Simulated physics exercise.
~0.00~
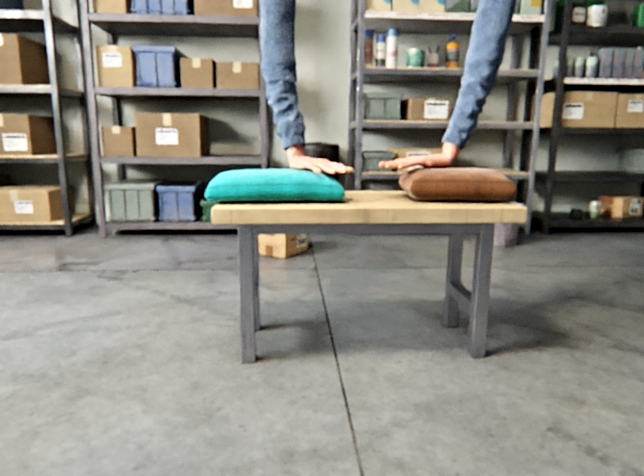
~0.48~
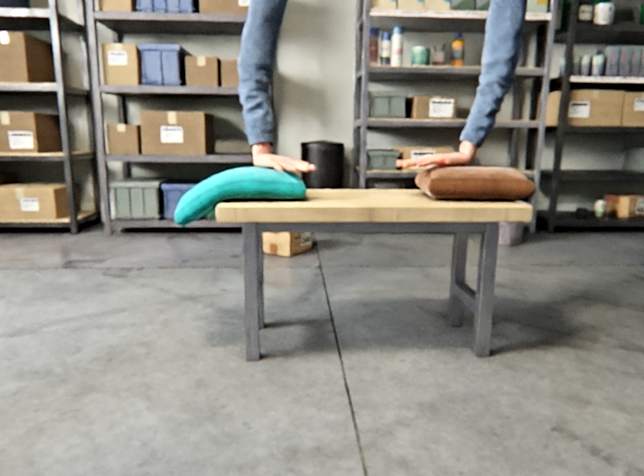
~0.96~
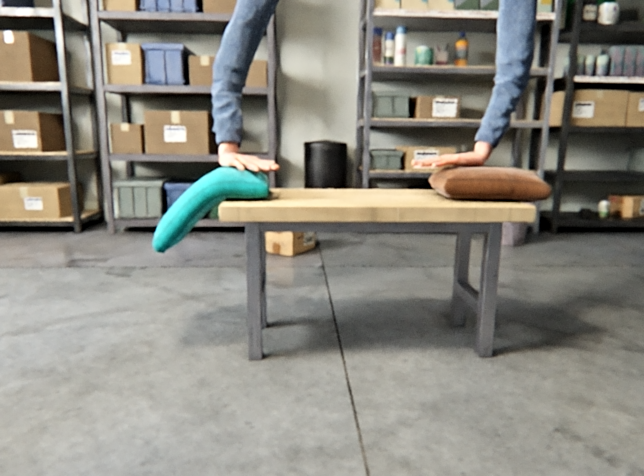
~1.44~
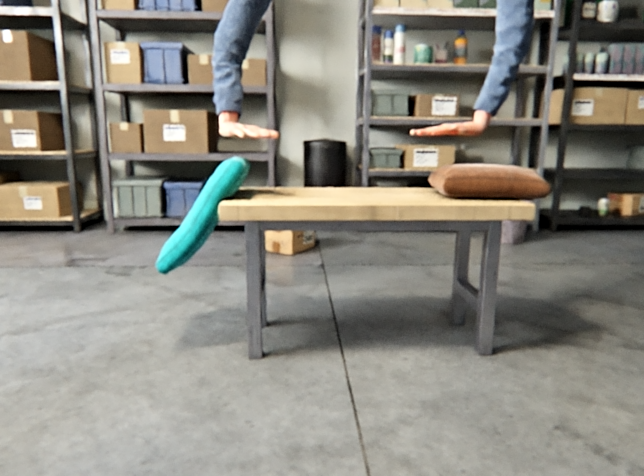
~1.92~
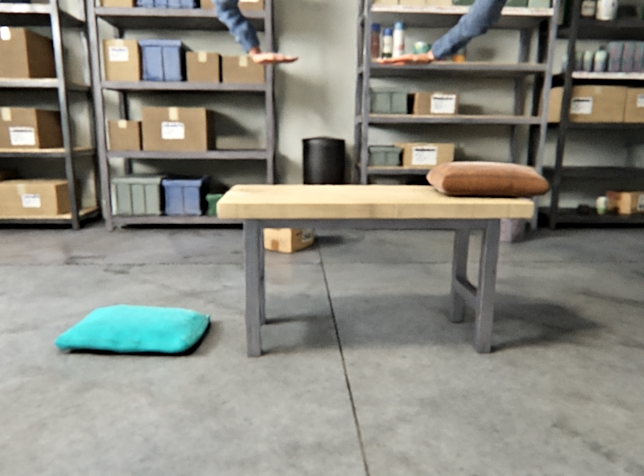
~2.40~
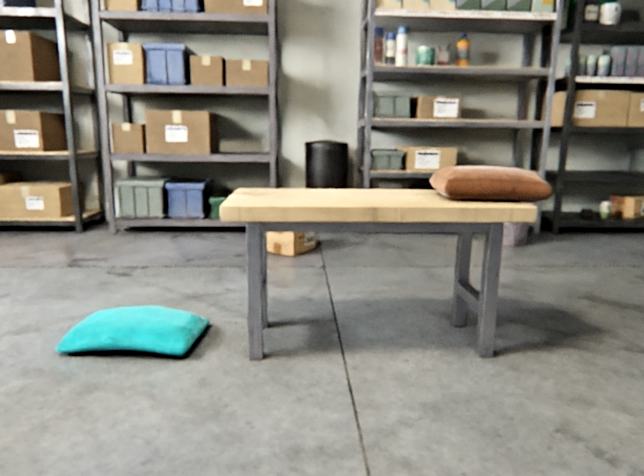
In a storage room with a grey concrete floor and shelves of boxes and bins, a slightly swaying camera faces a wooden-topped bench. A turquoise pillow lies at the left end of the bench and a brown soft bag at the right, with a hand resting on each. The hands push them apart, and the pillow slides left until it droops over the edge. The hands then lift away as the pillow tips steeply downward. It drops to the floor left of the bench and lies flat, while the brown bag stays still on the right end.
